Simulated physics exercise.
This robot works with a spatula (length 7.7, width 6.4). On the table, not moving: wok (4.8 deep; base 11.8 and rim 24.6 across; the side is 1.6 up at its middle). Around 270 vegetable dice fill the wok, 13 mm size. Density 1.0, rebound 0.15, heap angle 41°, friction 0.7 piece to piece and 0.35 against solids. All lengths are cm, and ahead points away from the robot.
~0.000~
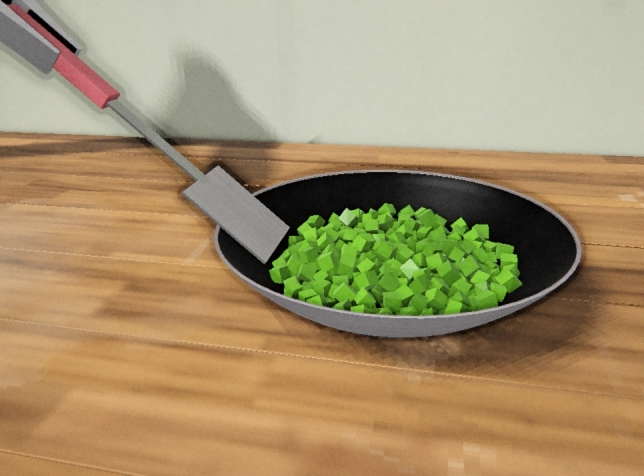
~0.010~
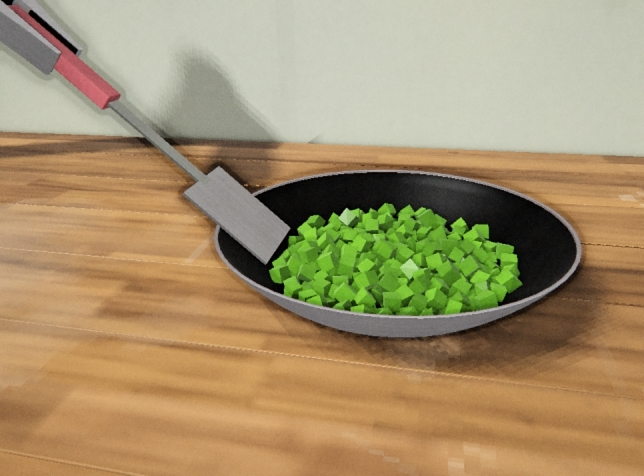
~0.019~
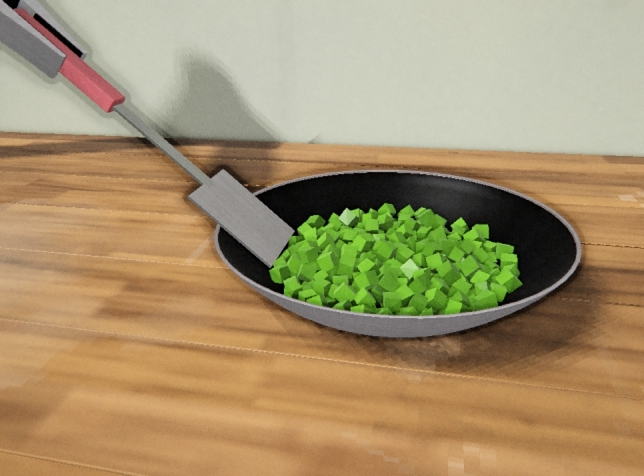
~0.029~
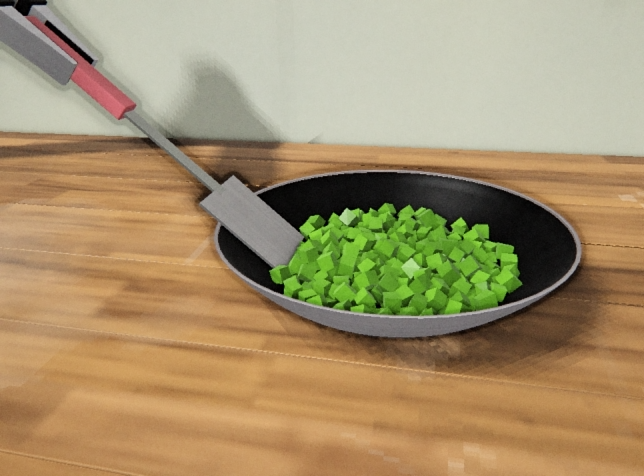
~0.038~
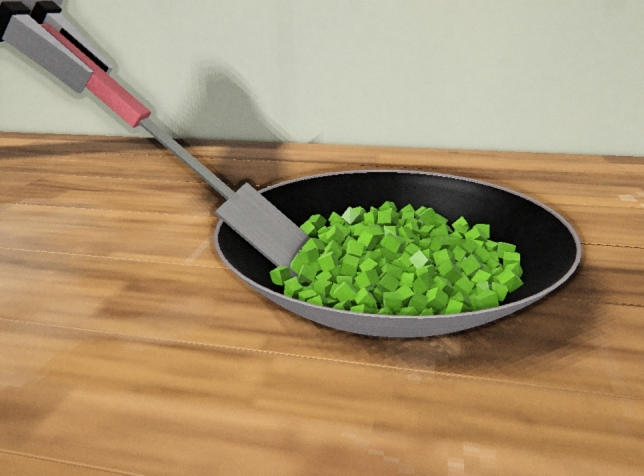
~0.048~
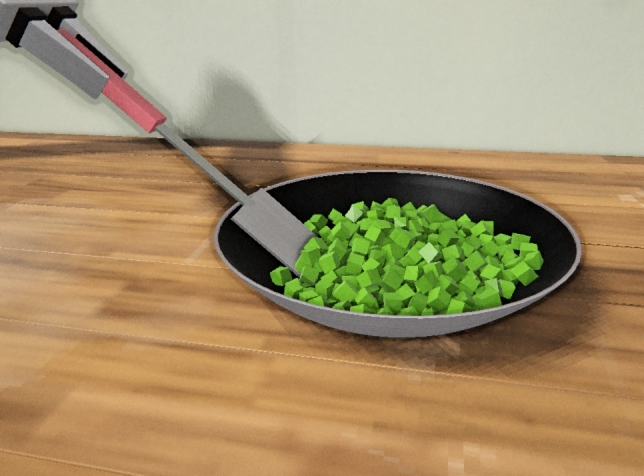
A robot arm's spatula slides into a black wok and nudges green cubes to the right.
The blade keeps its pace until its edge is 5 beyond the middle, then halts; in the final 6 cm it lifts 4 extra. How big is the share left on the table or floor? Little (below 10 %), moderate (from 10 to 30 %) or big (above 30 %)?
Share on the table or floor: Moderate (from 10 to 30 %).
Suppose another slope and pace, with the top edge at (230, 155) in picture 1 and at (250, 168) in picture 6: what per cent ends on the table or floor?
Some 10 per cent.
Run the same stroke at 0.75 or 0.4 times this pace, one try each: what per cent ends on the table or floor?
Some 10 and 5 per cent.
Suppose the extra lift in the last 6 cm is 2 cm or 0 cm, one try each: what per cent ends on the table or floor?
About 10 and 15 per cent.
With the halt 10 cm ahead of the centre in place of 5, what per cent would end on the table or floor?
In that case some 50 per cent.
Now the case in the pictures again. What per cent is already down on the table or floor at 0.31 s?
Some 15 per cent.
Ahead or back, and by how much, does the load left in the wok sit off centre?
About 4.0 cm ahead.
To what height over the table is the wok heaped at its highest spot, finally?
About 5.5 cm.
By 0.07 s, sloping 41°, highest piece 6 above the table; 271 in the wok.
By 0.10 s, sloping 41°, highest piece 9 above the table; 266 in the wok, 5 on the blade or in flight.
By 0.31 s, sloping 41°, highest piece 7 above the table; 218 in the wok, 44 on the table or floor, 9 on the blade or in flight.
By 1.36 s, sloping 41°, highest piece 5 above the table; 218 in the wok, 53 on the table or floor.
Final count, 218 in the wok, 53 on the table or floor. That is 20 % on the table or floor.
